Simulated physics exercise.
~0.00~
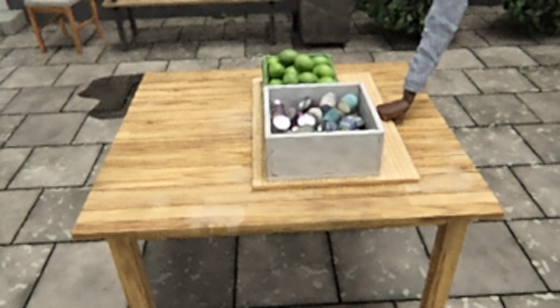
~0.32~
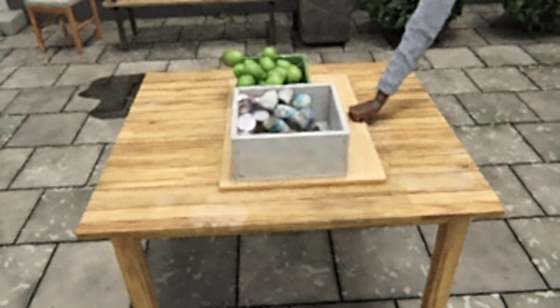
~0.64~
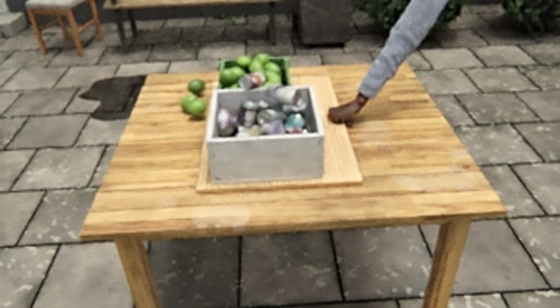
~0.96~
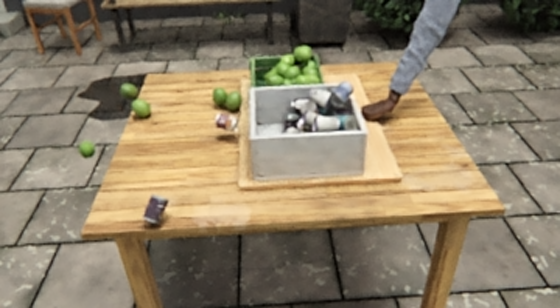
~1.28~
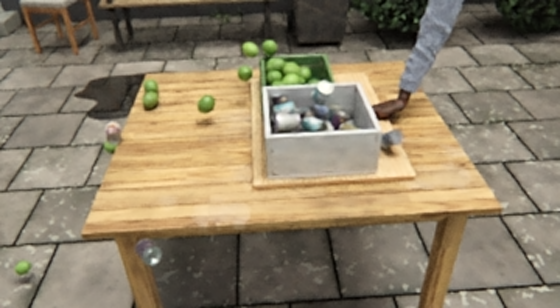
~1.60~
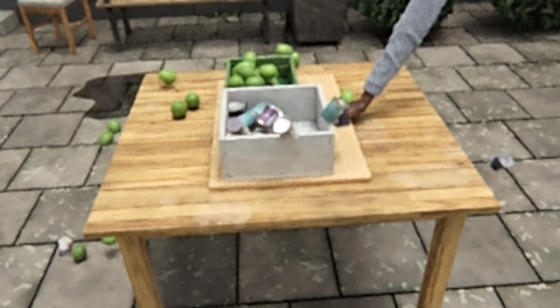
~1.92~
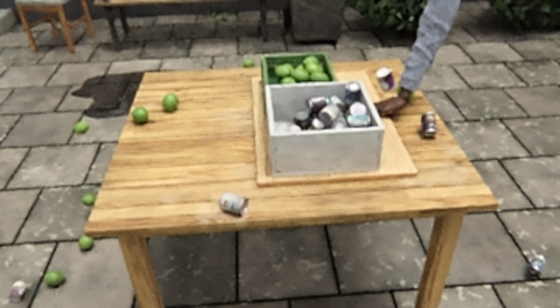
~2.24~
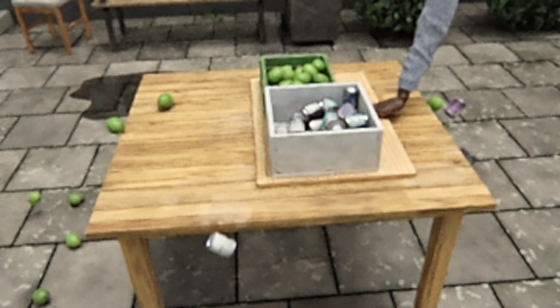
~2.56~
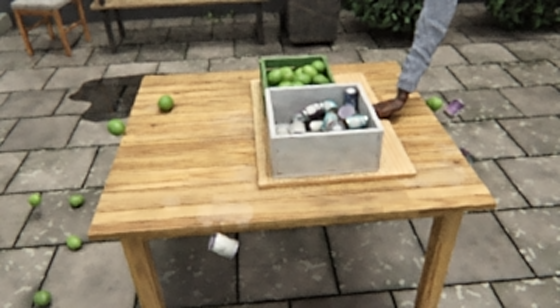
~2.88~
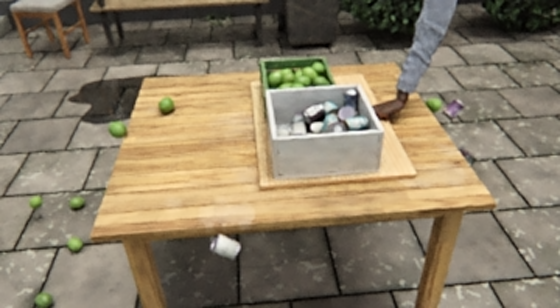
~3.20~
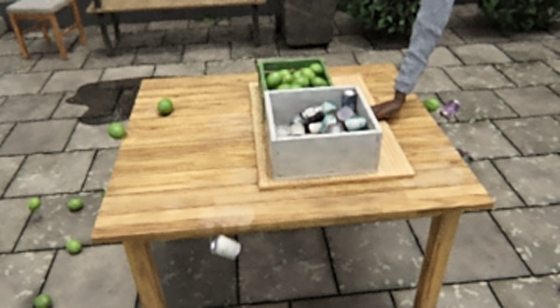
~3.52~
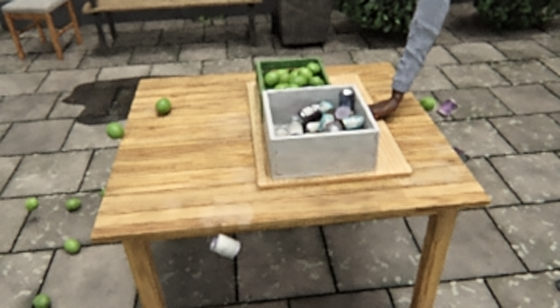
Hand shaking a board side to side on a wooden table, limes and small tins spilling from two containers before it rests.
